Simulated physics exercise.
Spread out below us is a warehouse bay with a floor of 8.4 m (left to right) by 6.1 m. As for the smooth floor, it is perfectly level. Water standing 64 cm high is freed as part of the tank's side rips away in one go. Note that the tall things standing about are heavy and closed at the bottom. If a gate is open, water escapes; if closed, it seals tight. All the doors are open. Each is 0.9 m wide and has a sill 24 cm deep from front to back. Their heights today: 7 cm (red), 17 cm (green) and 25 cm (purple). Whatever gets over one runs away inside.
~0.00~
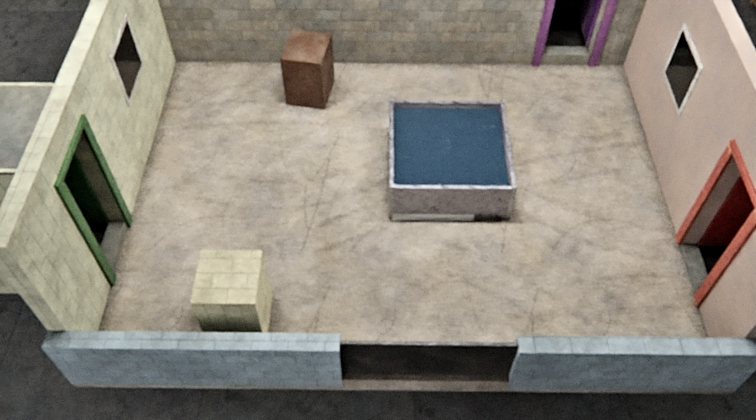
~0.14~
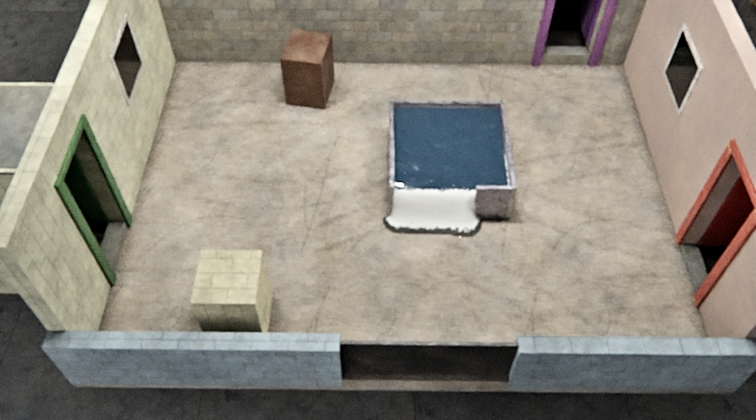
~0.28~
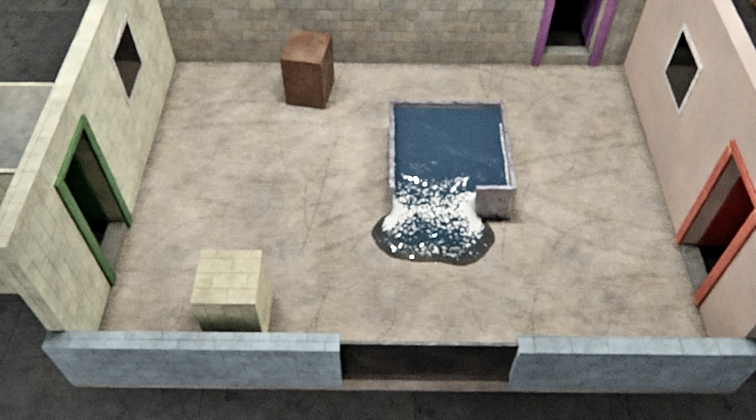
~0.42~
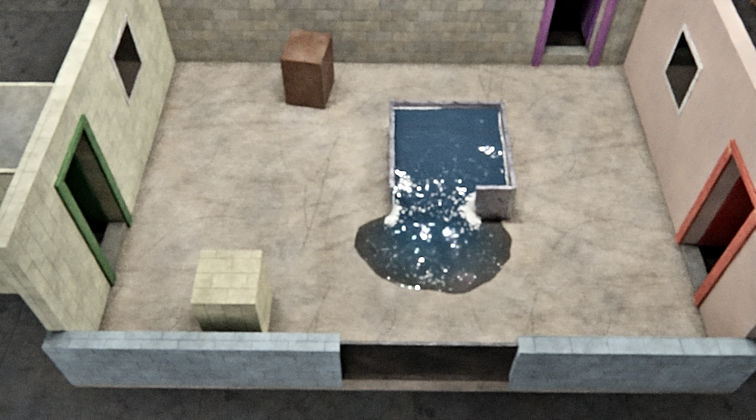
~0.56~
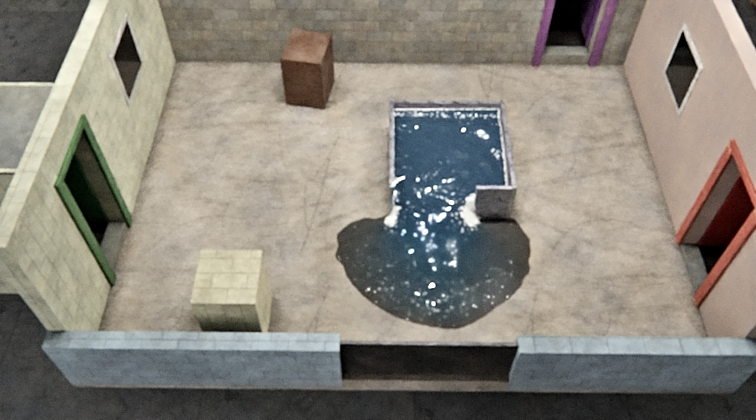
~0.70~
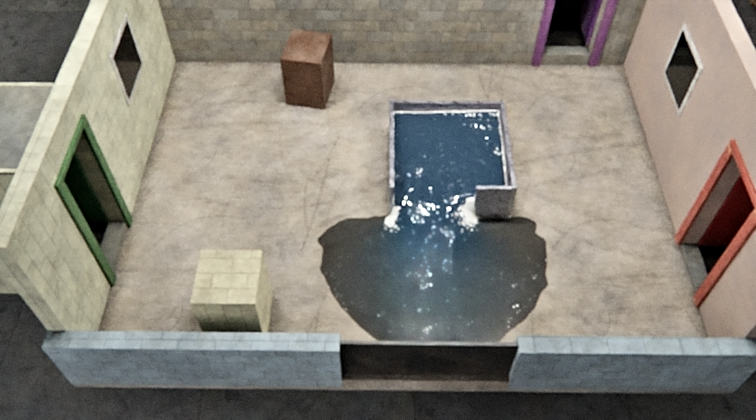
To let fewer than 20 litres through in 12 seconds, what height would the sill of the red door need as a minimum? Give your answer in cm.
I would say about 7.5 cm.
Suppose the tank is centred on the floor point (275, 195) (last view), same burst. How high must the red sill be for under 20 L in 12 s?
Roughly 8.0 centimetres.
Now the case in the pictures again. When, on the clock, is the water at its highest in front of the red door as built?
That happens close to 3.6 s on the clock.
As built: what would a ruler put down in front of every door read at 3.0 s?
Red 9, green 1, purple 0 cm.
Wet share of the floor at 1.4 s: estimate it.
Wet share: Around 20 %.
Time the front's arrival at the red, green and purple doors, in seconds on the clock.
Red 2.8 s, green 3.0 s, purple 6.0 s.
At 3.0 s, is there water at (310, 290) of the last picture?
I'd say that place has got wet.
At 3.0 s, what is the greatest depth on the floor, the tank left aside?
Max depth: Around 26 cm.
After 1.4 s water covers 20 % of the floor, deepest (32 cm) near (413, 363); it has not reached the red door.
After 3.0 s water covers 30 % of the floor, deepest (26 cm) near (268, 338); 9 cm at the red door, 0 litres in over its 7 cm sill.
After 12.0 s water covers 95 % of the floor, deepest (8 cm) near (418, 124); 4 cm at the red door, 26 litres in over its 7 cm sill.
At the red door as built, the water arrived by 2.8 s and peaked near 12 cm at 3.6 s.
Run again over the same 12 s with other heights there, 26 litres in over 7 cm, 11 litres over 9 cm. The limit of 20 litres is kept from about 7.5 cm up.
